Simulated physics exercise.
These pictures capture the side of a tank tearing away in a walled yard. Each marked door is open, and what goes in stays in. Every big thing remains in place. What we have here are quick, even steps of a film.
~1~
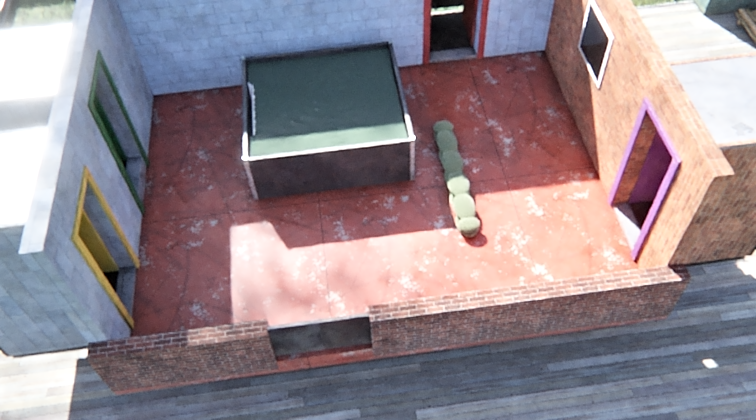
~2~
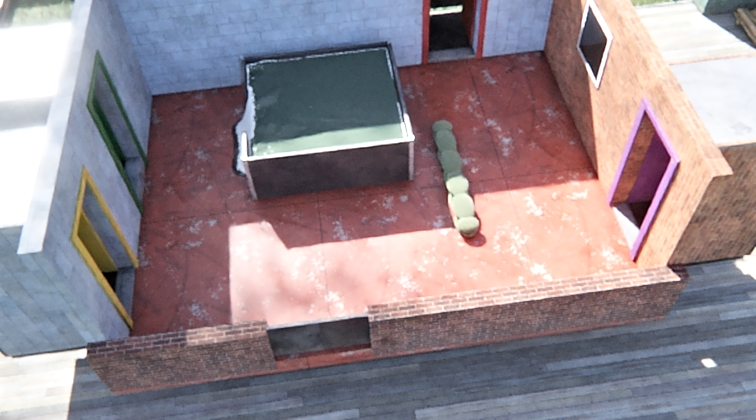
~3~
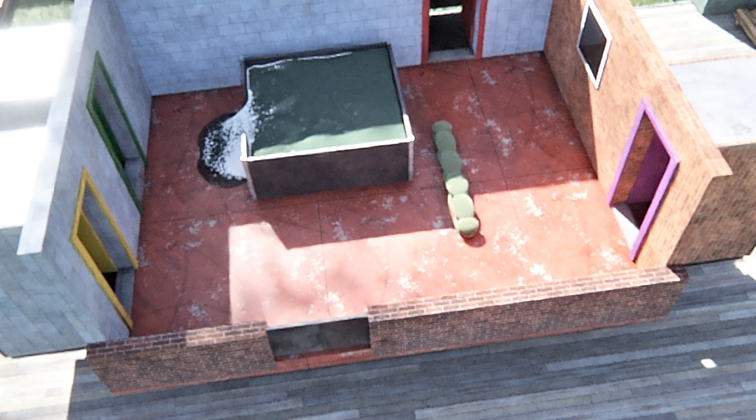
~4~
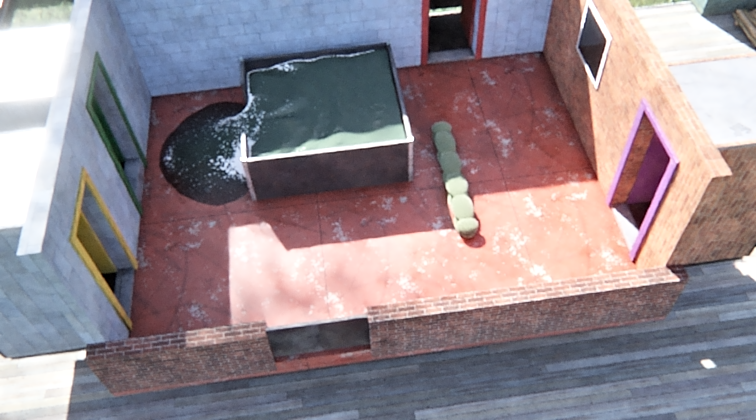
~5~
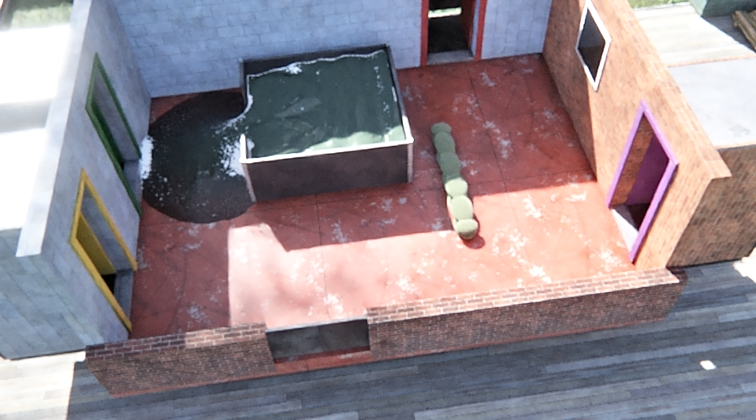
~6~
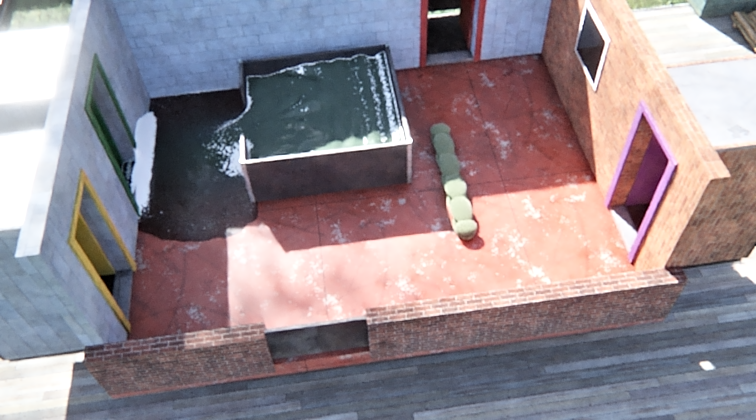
In a walled yard, dark water pours from the tank's left side and spreads across the red floor to the left wall.
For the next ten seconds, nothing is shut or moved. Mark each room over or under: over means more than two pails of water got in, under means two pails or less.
Purple door: Over, yellow door: Over, green door: Over, red door: Under.
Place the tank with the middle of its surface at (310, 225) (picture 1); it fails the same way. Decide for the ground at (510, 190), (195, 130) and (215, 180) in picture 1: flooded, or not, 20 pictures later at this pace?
Parched, soaked, soaked.
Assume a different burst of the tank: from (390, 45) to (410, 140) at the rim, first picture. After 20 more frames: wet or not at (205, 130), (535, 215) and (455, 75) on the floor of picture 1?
Going in your order, I'd say still bare, then drenched, then drenched.
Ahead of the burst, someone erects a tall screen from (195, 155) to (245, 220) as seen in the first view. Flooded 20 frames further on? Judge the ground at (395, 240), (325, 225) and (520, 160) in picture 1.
Taking the points in order, they are inundated, inundated and high and dry.
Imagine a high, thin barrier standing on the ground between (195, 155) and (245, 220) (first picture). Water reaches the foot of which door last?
The purple door comes last.
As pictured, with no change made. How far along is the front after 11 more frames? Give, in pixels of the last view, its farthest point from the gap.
Somewhere near (125, 369).
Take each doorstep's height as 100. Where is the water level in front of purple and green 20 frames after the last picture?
Estimate, in order: 0 and 120 percent.
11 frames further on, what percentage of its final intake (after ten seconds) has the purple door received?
Around 0 percent.
A moment on, water covers 20 % of the floor; the purple door not reached, the yellow door wet at the sill, nothing in, the green door over two buckets in, the red door not reached.
Next, water covers 25 % of the floor; the purple door not reached, the yellow door under two buckets in, the green door far over two buckets in, the red door not reached.
Then, water covers 50 % of the floor; the purple door not reached, the yellow door under two buckets in, the green door far over two buckets in, the red door wet at the sill, nothing in.
Later, water covers 85 % of the floor; the purple door over two buckets in, the yellow door over two buckets in, the green door far over two buckets in, the red door wet at the sill, nothing in.
In the end, water covers 95 % of the floor; the purple door far over two buckets in, the yellow door over two buckets in, the green door far over two buckets in, the red door under two buckets in.
